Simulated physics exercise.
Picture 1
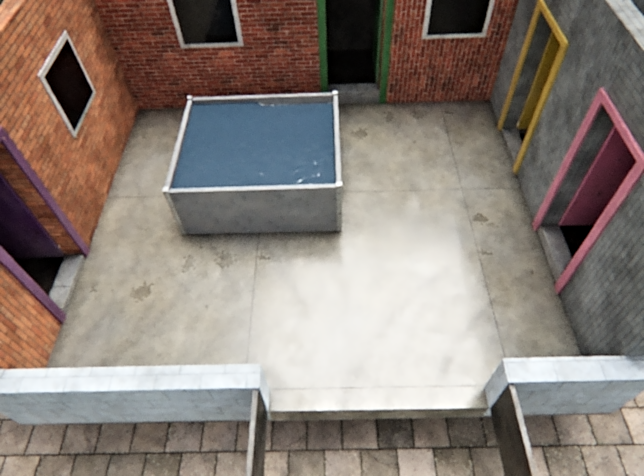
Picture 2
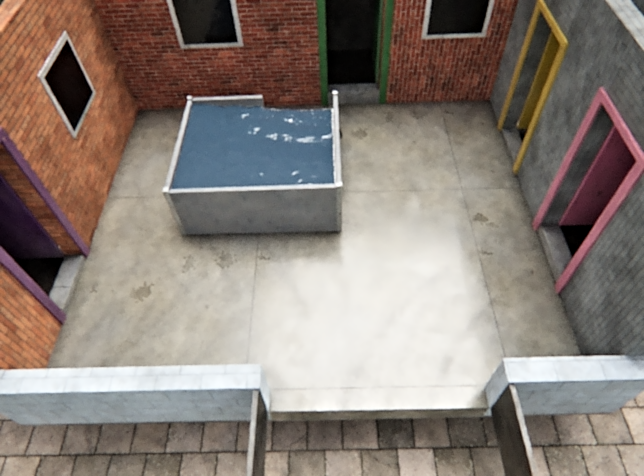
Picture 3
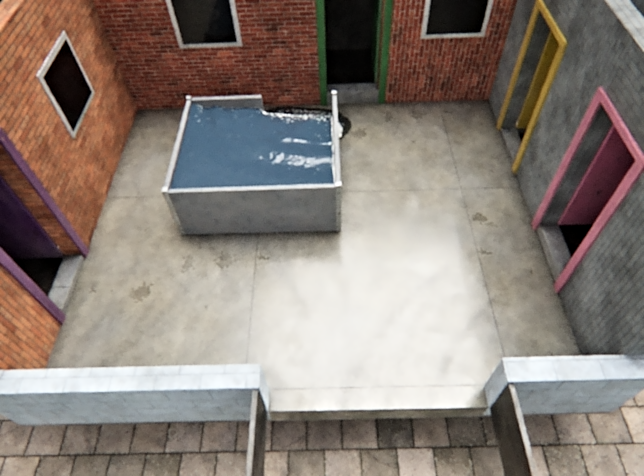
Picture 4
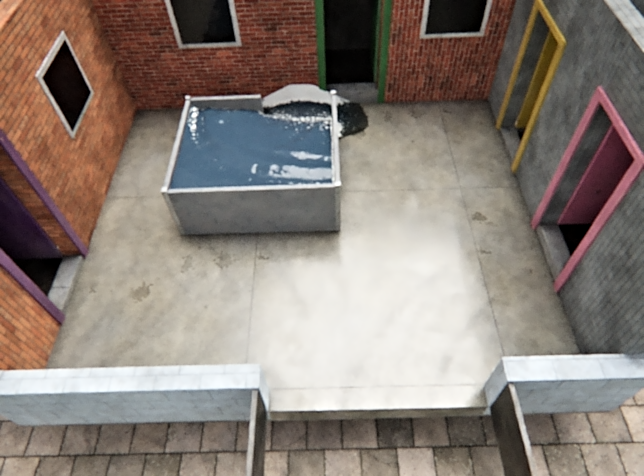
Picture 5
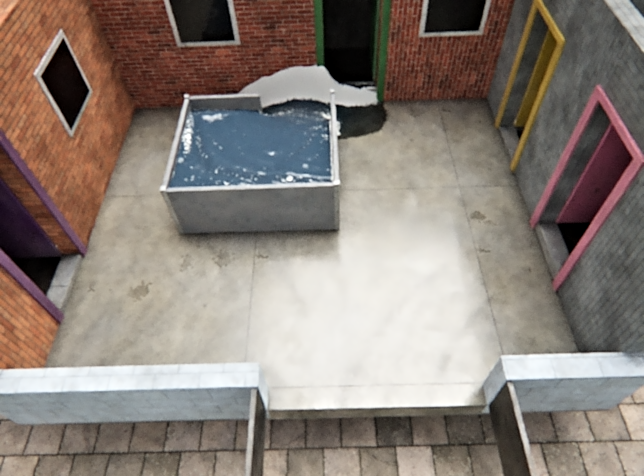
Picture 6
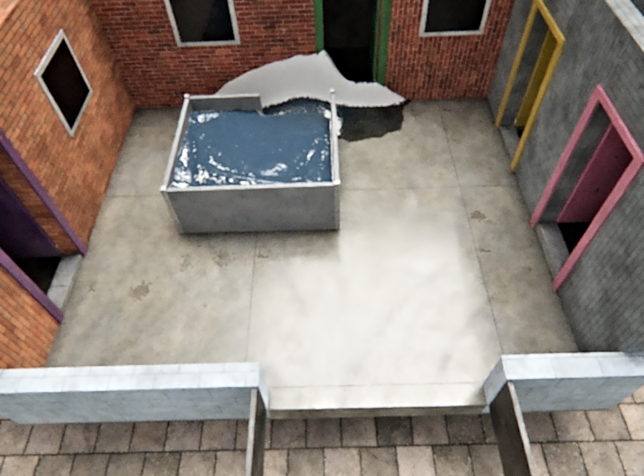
Water pouring through a gap in the far side of an open tank and spreading across the yard floor near the green doorway.
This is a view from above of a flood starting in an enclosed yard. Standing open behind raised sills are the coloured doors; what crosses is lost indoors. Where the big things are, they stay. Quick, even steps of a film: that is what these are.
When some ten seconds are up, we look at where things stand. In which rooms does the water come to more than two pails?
Behind the green door, more than two pails; behind the pink door, two pails or fewer; behind the yellow door, more than two pails; behind the purple door, two pails or fewer.
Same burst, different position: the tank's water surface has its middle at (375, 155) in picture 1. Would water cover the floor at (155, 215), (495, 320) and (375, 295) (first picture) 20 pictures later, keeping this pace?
Going through the three spots in turn: Gets wet, gets wet, stays untouched.
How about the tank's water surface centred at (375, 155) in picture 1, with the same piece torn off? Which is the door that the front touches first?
Leading the way is the door marked green.
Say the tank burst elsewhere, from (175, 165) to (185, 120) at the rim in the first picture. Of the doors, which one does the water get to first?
Answer: The door marked purple.
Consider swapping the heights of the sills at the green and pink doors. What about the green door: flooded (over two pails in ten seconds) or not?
My call is that green breaks the threshold.
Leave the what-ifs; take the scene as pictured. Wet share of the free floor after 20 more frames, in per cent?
Close to 65 in a hundred, I think.
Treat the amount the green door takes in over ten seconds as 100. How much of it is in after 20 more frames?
Close to 95 percent.
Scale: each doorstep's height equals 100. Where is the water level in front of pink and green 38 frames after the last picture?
Roughly 40 % and 60 %, respectively.
A moment on, water covers 25 % of the floor; the green door over two buckets in, the pink door not reached, the yellow door not reached, the purple door not reached.
Next, water covers 35 % of the floor; the green door far over two buckets in, the pink door not reached, the yellow door over two buckets in, the purple door not reached.
Then, water covers 65 % of the floor; the green door far over two buckets in, the pink door wet at the sill, nothing in, the yellow door far over two buckets in, the purple door wet at the sill, nothing in.
Later, water covers 85 % of the floor; the green door far over two buckets in, the pink door wet at the sill, nothing in, the yellow door far over two buckets in, the purple door wet at the sill, nothing in.
In the end, water covers 100 % of the floor; the green door far over two buckets in, the pink door wet at the sill, nothing in, the yellow door far over two buckets in, the purple door under two buckets in.
